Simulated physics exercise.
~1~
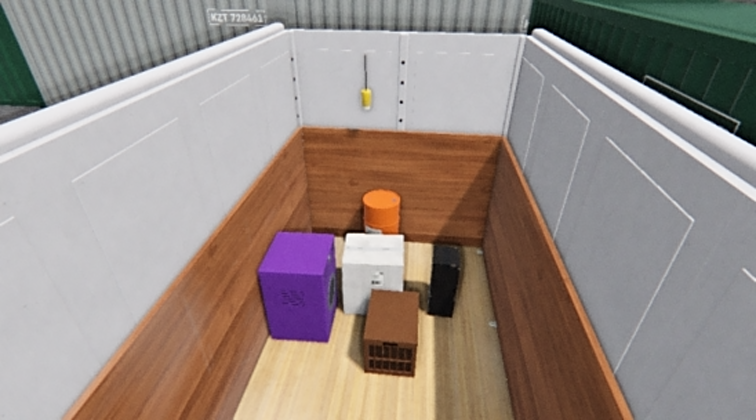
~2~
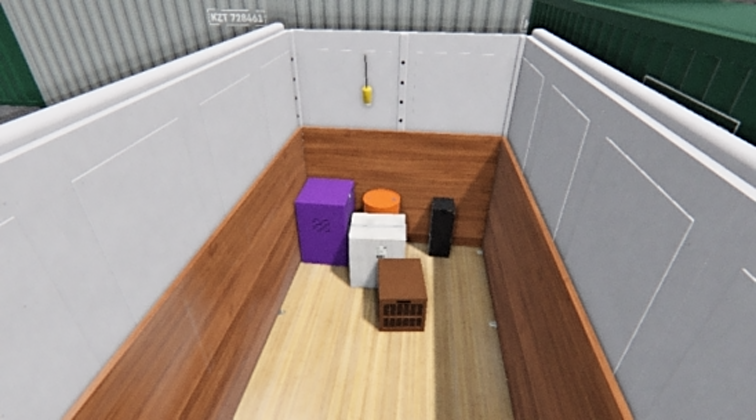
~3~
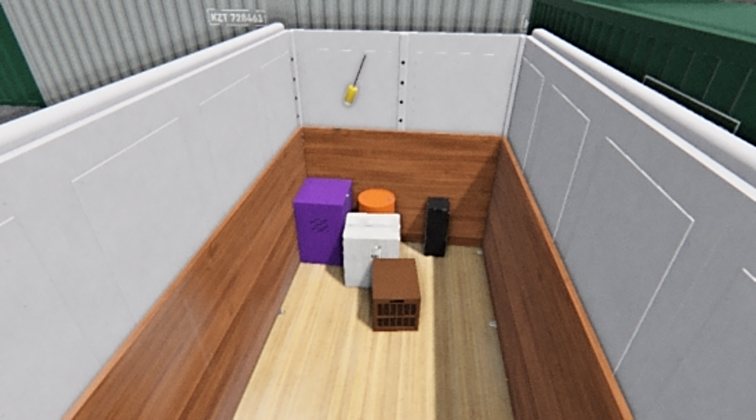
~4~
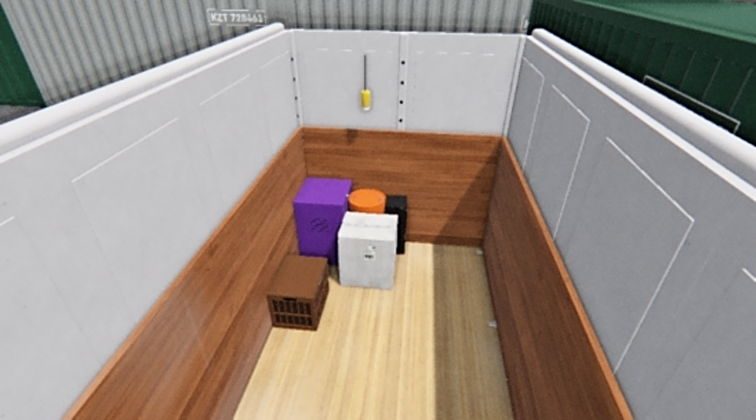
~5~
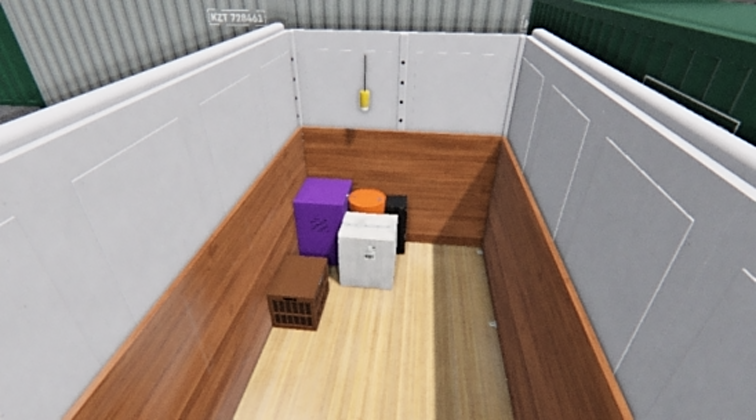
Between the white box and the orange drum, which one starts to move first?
The white box starts to move first, sliding forward while the orange drum stays where it is. The drum only shifts to the left later.
